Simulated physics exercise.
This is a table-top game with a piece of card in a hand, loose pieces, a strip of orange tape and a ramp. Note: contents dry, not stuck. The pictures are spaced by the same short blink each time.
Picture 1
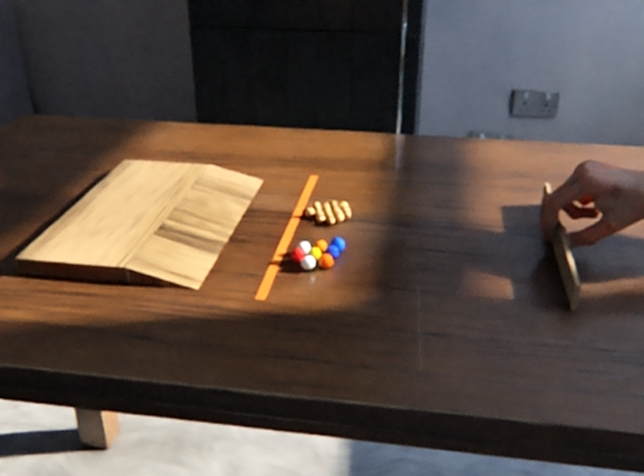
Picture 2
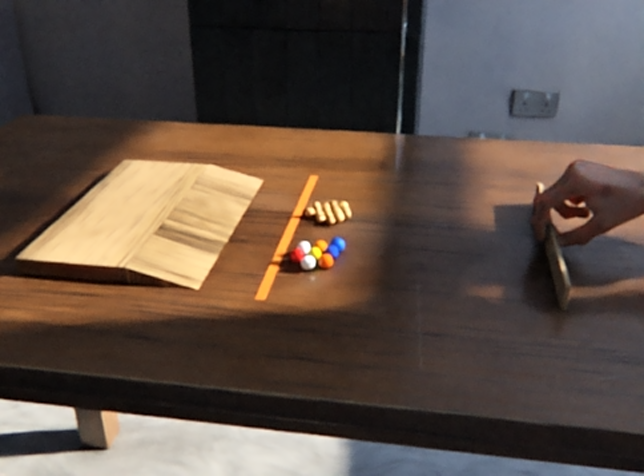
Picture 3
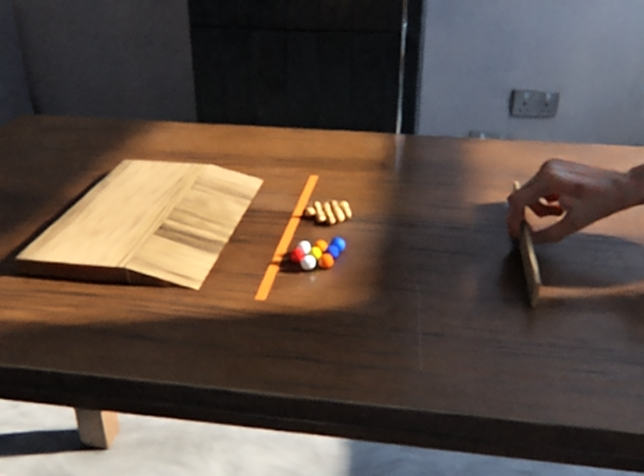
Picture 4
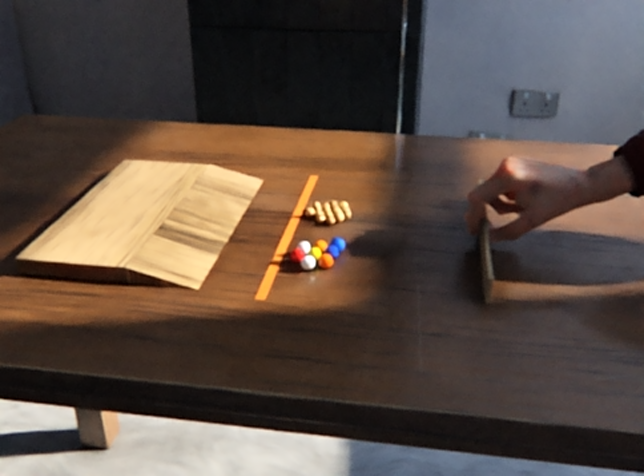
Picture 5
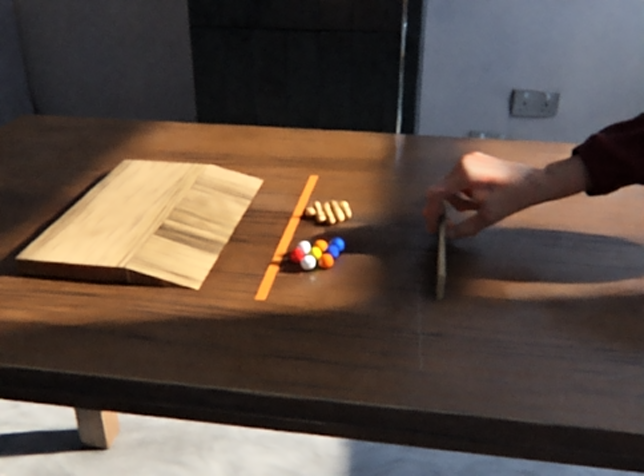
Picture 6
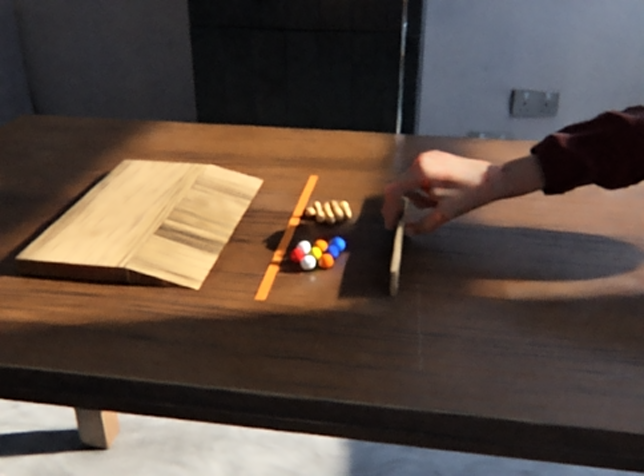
A hand slid an upright piece of card leftward across a dark wooden table, drawing close to some colourful marbles and small wooden pieces, which stayed still beside an orange strip and a wooden ramp.
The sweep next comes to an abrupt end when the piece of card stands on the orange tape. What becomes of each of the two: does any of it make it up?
Nearer lot: Some of it makes it; farther lot: Some of it makes it.
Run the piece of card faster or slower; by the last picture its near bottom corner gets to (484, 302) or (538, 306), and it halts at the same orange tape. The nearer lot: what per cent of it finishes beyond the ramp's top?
Near 0 in a hundred, then near 0 in a hundred.
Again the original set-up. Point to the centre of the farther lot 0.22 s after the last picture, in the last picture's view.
I'd put the centre somewhere around (256, 201).
Then, 0.10 s on from there, piece of card still moving, near (332, 211); nearer lot the whole lot short of the ramp; farther lot the whole lot short of the ramp.
Then, 0.22 s on from there, piece of card stopped at the orange tape; nearer lot near half on the ramp, near half short of the ramp; farther lot near a quarter on the ramp, the bulk short of the ramp.
Then, 0.50 s on from there, piece of card stopped at the orange tape; nearer lot the whole lot past the top; farther lot the bulk past the top, a little on the ramp.
In the end, piece of card stopped at the orange tape; nearer lot the whole lot past the top; farther lot all but a few past the top, a little short of the ramp.
